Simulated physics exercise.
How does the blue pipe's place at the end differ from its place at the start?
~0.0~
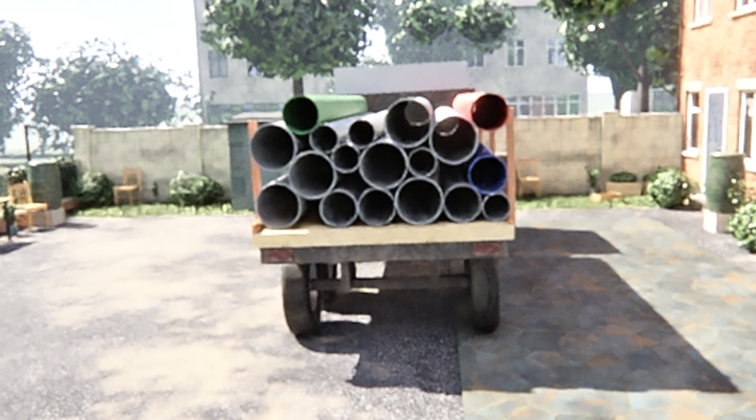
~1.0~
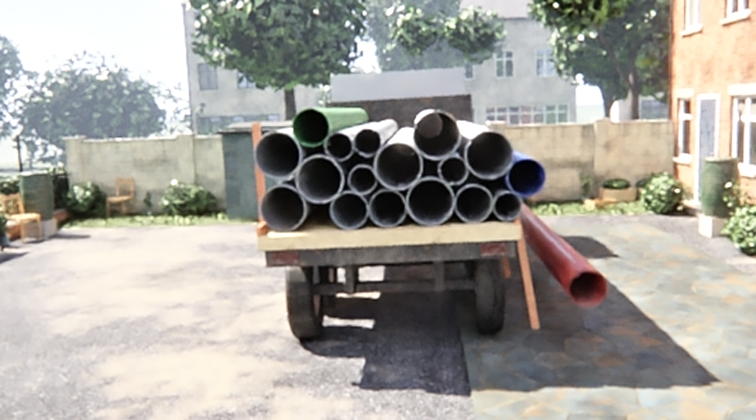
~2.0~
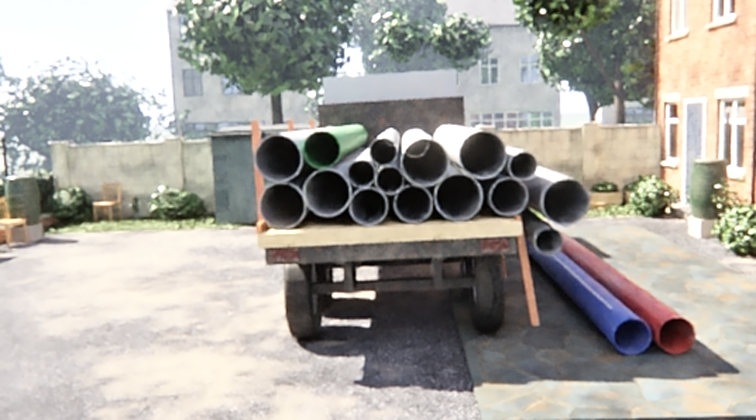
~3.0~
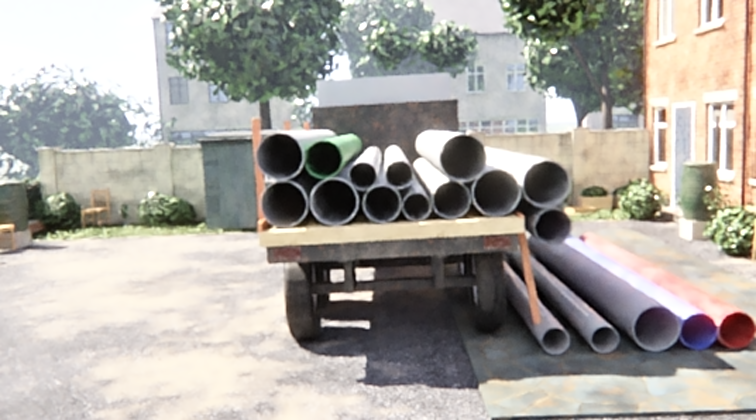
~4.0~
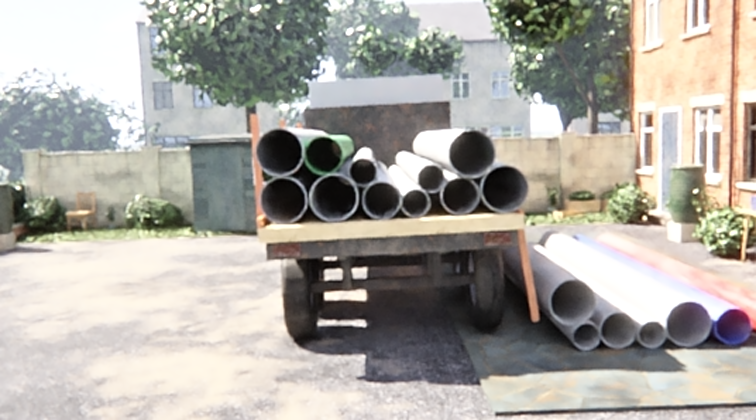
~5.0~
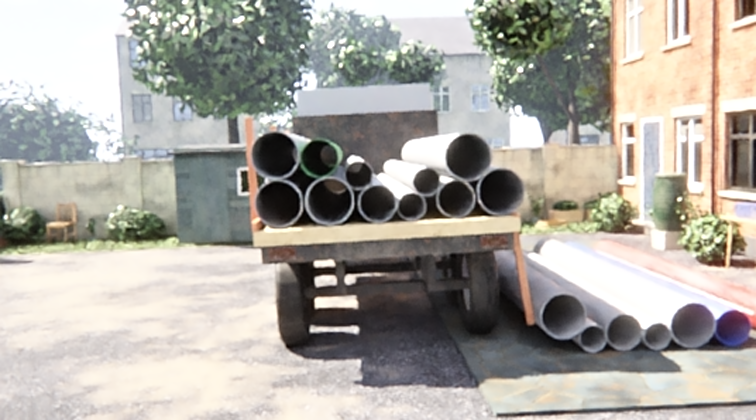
At the start the blue pipe is up in the load at the right side of the flatbed. By the end it lies on the ground to the right of the flatbed, next to the red pipe.
In a sunny yard, pipes roll off a flatbed's right side, leaving others on the deck.
